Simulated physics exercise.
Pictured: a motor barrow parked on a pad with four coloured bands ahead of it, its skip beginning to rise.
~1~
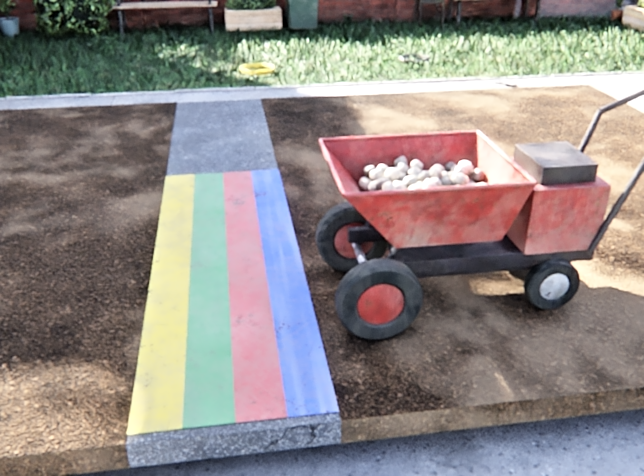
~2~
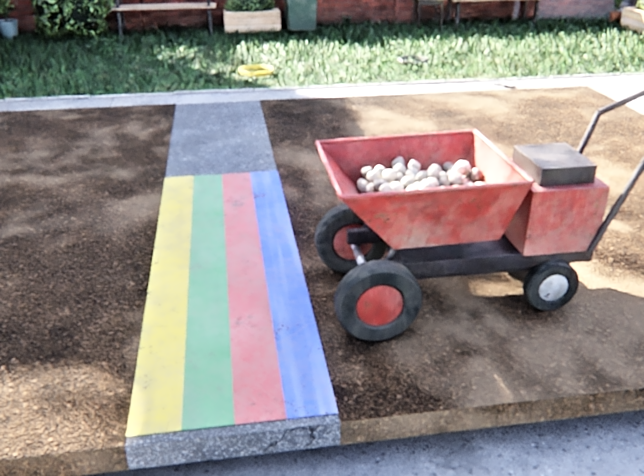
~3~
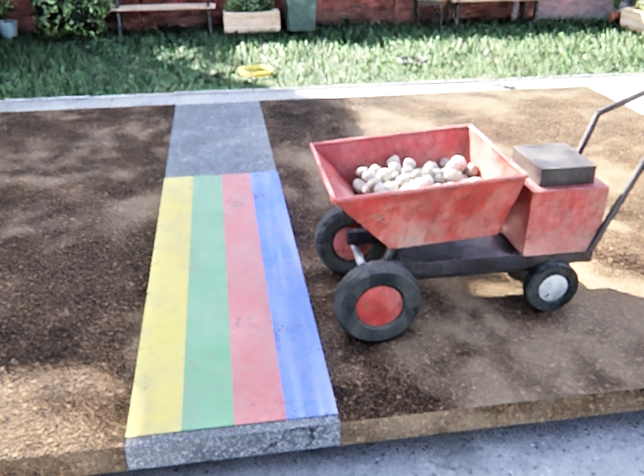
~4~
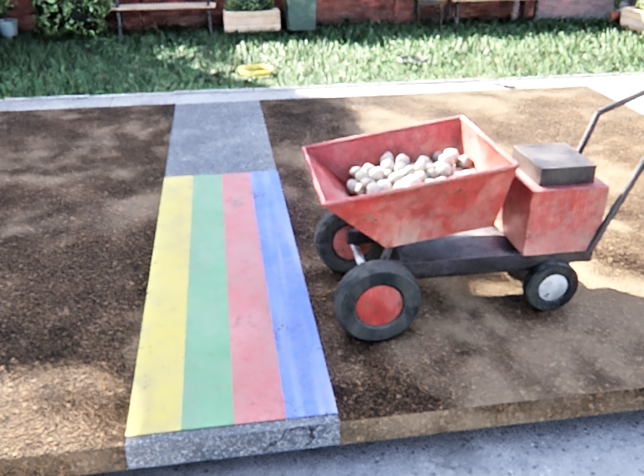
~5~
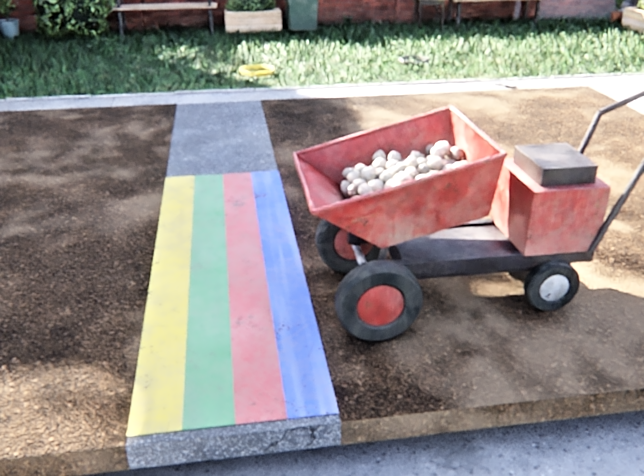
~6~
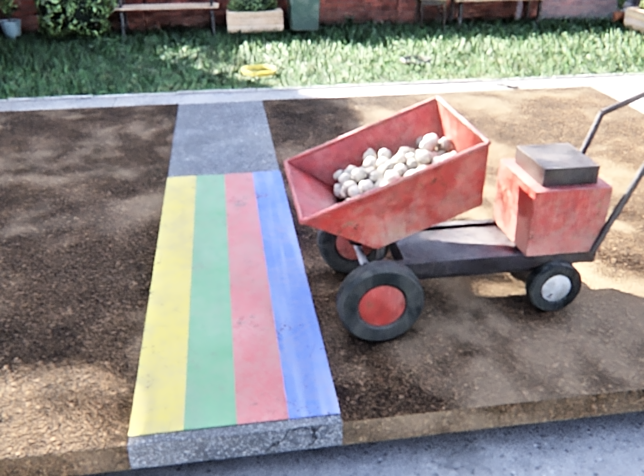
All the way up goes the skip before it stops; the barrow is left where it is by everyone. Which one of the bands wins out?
Green wins out.
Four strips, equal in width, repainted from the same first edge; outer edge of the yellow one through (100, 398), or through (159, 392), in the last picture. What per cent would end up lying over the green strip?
Near 40 and then 40 in a hundred.
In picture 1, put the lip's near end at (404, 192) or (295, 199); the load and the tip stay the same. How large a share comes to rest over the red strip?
Position 1: Near 40 %; position 2: Near 0 %.
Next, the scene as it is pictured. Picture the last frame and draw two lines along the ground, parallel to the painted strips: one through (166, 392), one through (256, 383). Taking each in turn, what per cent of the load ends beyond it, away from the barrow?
Roughly 20 and 90 %.
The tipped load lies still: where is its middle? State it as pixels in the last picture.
About (202, 311).
Just after the last frame, skip tipped steeply; every one in the skip.
A moment on, skip tipped right over; roughly two thirds in the skip; about a tenth over the red strip; roughly a quarter over the green strip; just a few over the yellow strip.
Further on, skip tipped right over; about a tenth in the skip; roughly a quarter over the red strip; roughly a third over the green strip; roughly a quarter over the yellow strip; about a tenth off the paint.
When it is over, skip tipped right over; about a tenth in the skip; not one over the blue strip; roughly a quarter over the red strip; roughly a third over the green strip; roughly a quarter over the yellow strip; about a tenth off the paint.
